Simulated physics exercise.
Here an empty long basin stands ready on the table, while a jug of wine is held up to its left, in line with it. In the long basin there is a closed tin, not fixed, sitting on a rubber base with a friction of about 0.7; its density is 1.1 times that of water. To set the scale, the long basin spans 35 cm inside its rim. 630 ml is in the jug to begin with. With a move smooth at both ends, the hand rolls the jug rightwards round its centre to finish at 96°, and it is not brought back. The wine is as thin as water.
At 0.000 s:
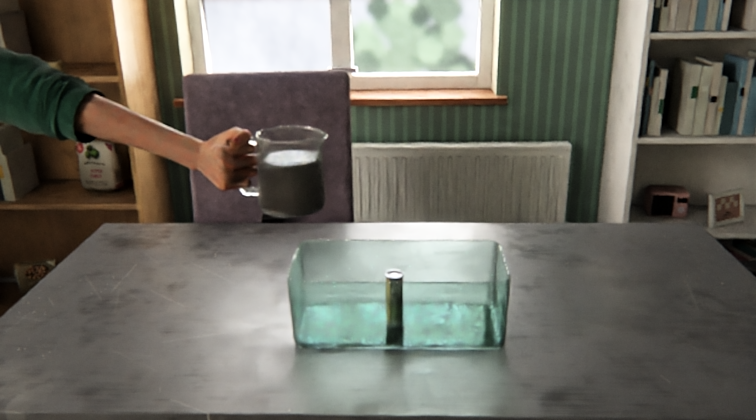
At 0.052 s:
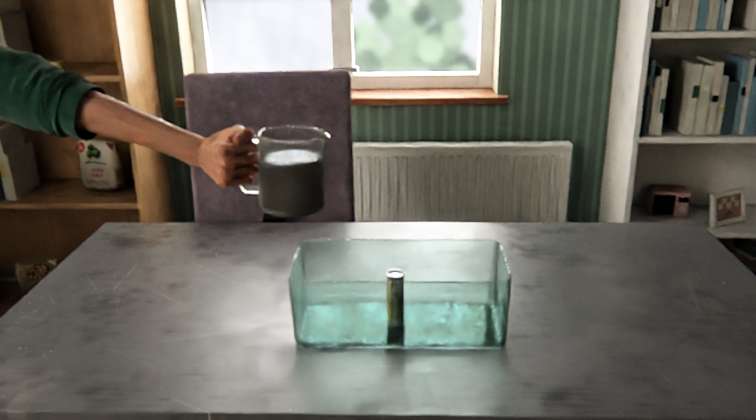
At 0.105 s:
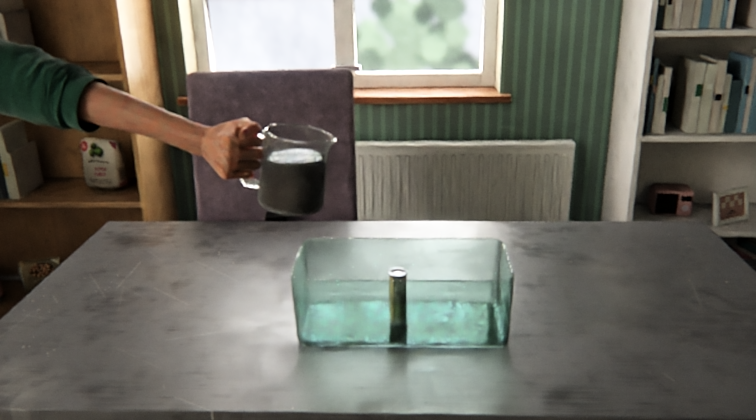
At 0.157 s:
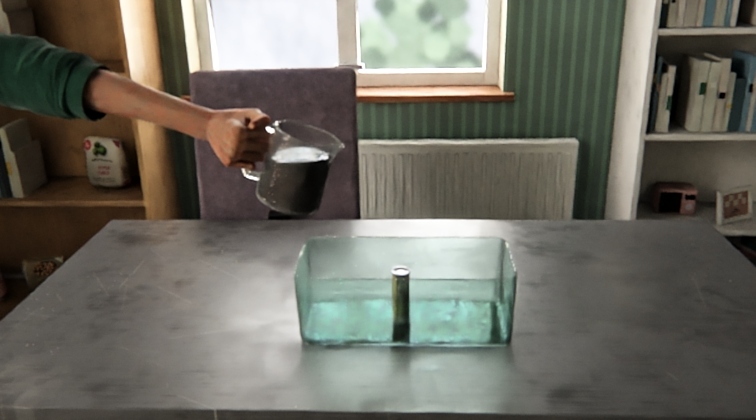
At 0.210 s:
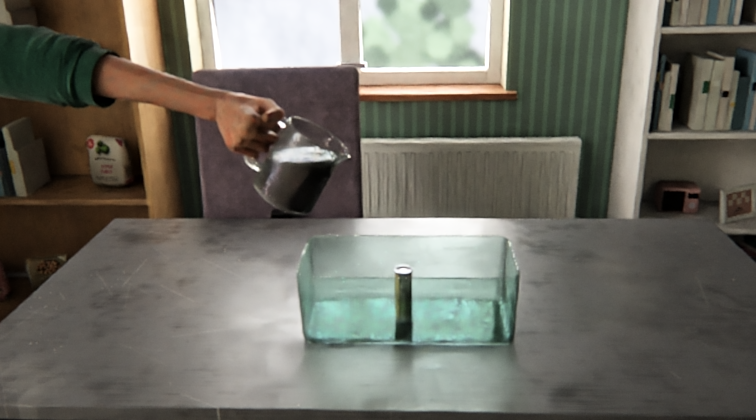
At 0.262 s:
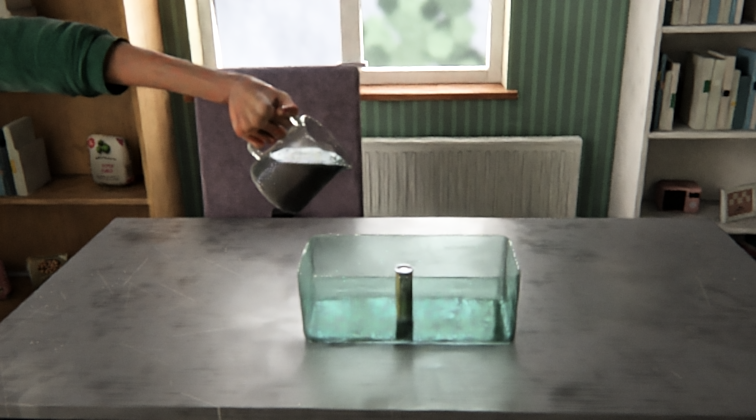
Hand tilting a glass jug of dark liquid steadily rightwards above a table, beside a clear basin with an upright tin inside.
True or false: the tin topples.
True.
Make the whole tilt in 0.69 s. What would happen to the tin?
Tips over.
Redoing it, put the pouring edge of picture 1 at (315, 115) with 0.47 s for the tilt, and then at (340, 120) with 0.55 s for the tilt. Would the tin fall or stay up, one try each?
First it goes over; then it remains upright.
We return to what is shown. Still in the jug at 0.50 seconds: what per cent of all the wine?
68 %.
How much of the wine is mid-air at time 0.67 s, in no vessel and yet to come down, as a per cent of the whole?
24 per cent or so.
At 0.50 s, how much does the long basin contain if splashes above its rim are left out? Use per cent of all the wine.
Near 6 in a hundred.
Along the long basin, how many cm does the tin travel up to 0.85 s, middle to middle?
The tin is about 9 cm from where it started.
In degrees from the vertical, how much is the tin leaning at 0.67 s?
Measured tilt, approx.: 0 degrees.
By 0.50 s the tilt is 94° and 68 per cent is still to pour; the tin stands where it began.
By 0.67 s the tilt is 96° and 31 per cent is still to pour; the tin stands 4 cm from where it began.
By 0.85 s the tilt is 96° and 15 per cent is still to pour; the tin leans 47°.
By 1.04 s the tilt is 96° and 7 per cent is still to pour; the tin lies on its side.
At rest the tin lies on its side.
